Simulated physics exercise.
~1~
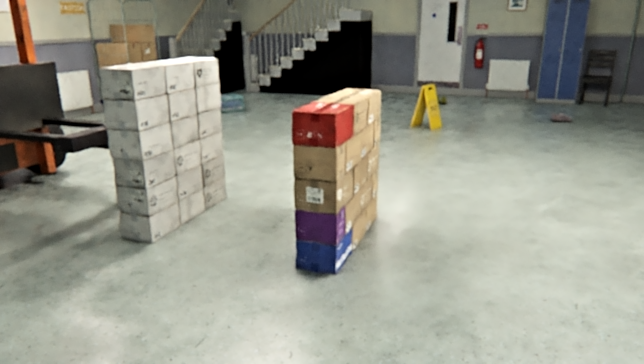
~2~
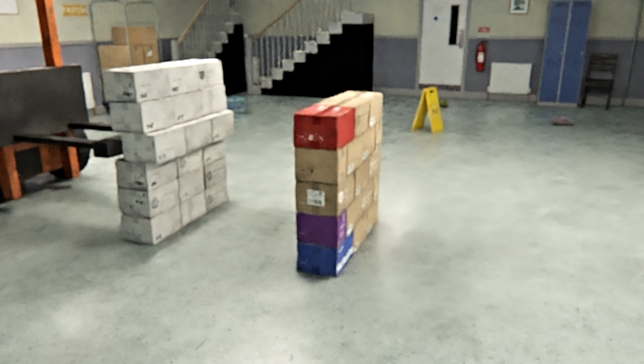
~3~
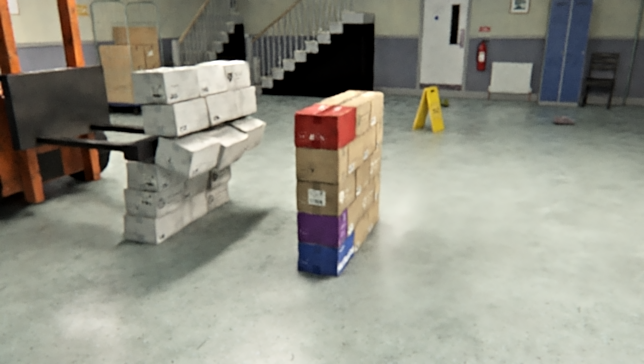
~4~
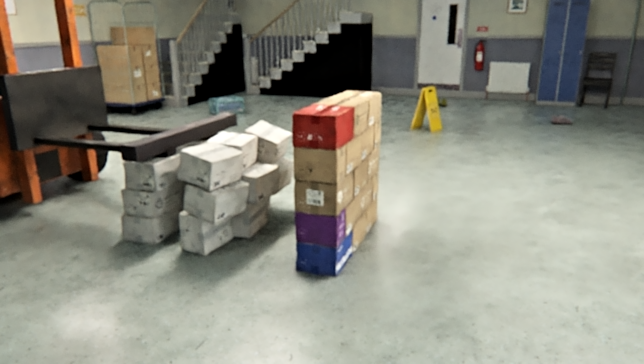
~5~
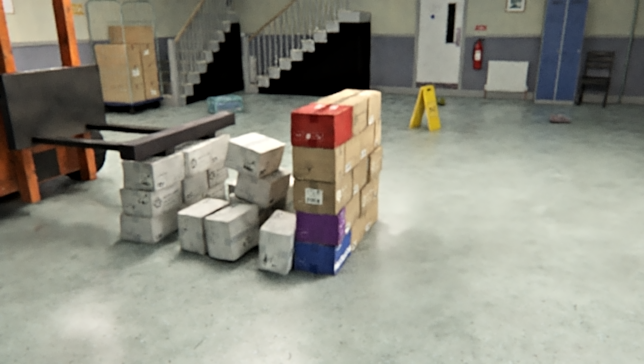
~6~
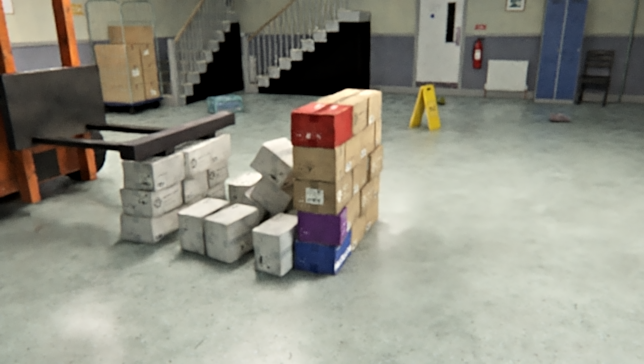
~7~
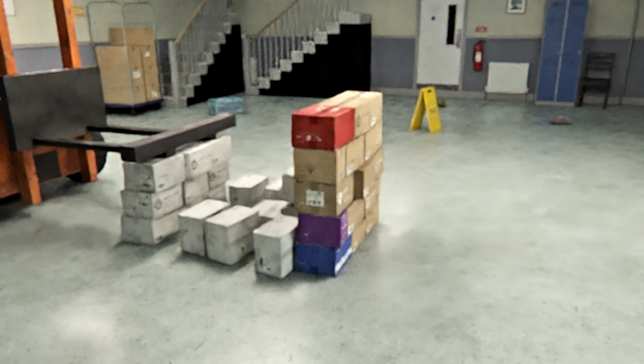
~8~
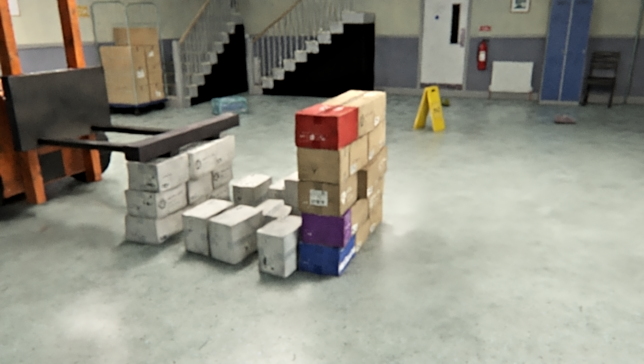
Forklift beam pushing over the upper part of a pale box stack, boxes tumbling against a brown stack that stays standing.
